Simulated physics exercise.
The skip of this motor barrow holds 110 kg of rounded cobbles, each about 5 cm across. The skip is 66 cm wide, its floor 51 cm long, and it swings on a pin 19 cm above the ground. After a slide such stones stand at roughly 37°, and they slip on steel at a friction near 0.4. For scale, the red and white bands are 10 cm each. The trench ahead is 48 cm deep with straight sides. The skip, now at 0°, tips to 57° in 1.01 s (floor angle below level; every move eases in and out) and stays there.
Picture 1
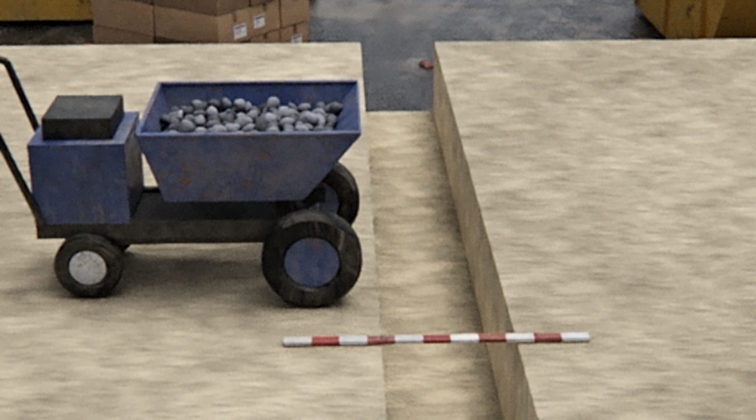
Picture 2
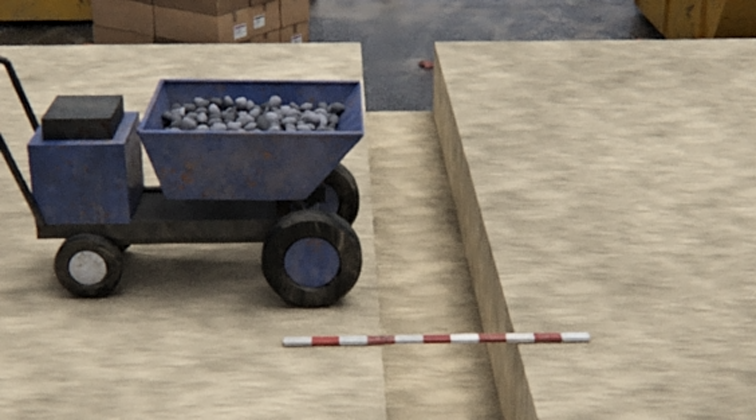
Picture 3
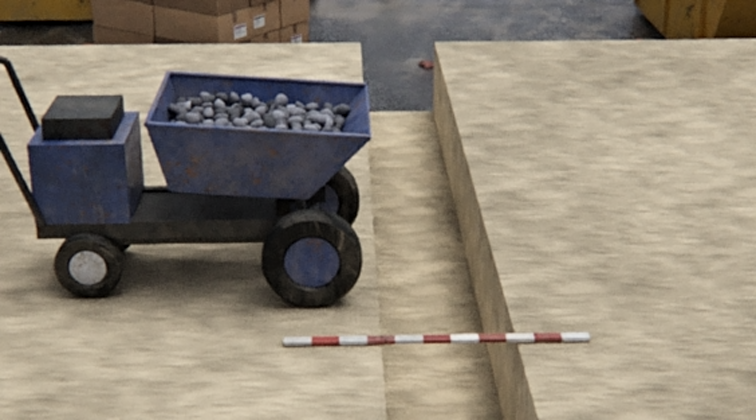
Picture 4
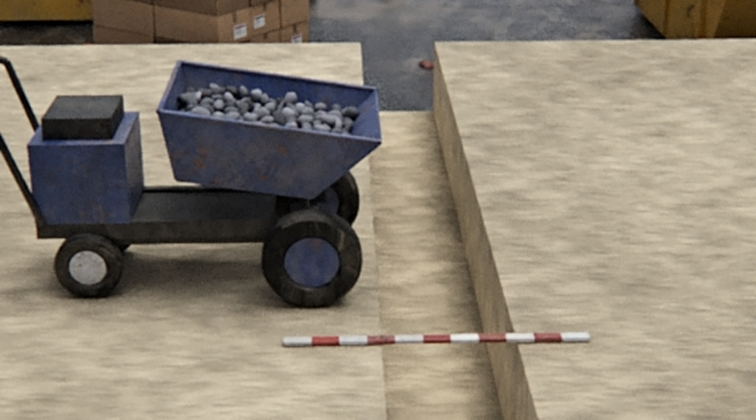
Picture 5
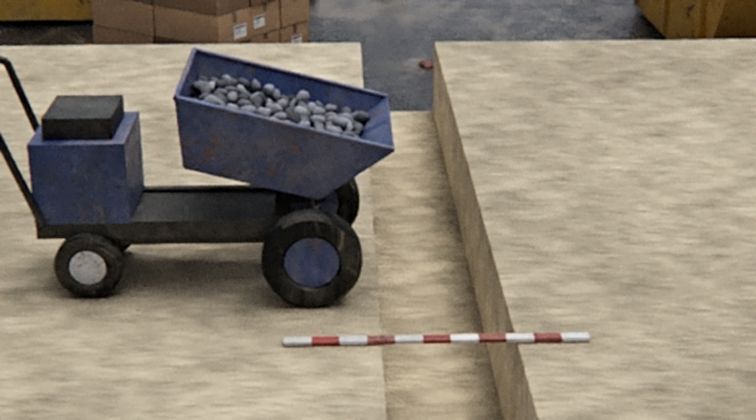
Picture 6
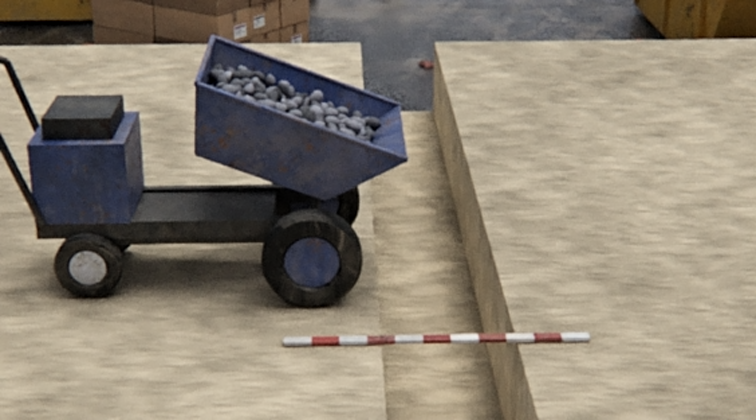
On pale ground beside a straight-sided trench, a blue motor barrow stood with its skip full of grey cobbles, then the skip swung up at the back and leaned steadily further right, the stones still inside.
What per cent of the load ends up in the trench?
Close to 42 in a hundred.
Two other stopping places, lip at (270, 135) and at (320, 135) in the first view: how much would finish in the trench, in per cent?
About 55 and 60 per cent.
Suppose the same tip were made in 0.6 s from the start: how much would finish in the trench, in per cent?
Then about 35 per cent.
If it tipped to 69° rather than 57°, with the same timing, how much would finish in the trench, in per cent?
Then about 60 per cent.
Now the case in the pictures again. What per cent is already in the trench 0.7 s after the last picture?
Some 5 per cent.
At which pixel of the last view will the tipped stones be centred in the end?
Their middle is at about (474, 359).
Then, 0.3 s after the last picture the floor is at 48°, 100 % in the skip; the foremost stones are at (414, 174).
Then, 0.7 s after the last picture the floor is at 57°, 93 % in the skip, 7 % in the trench; the foremost stones are at (490, 226).
Then, 1.0 s after the last picture the floor is at 57°, 65 % in the skip, 20 % in the trench, 16 % past the trench; the foremost stones are at (586, 279).
Then, 3.0 s after the last picture the floor is at 57°, 40 % in the skip, 42 % in the trench, 19 % past the trench; the foremost stones are at (713, 293).
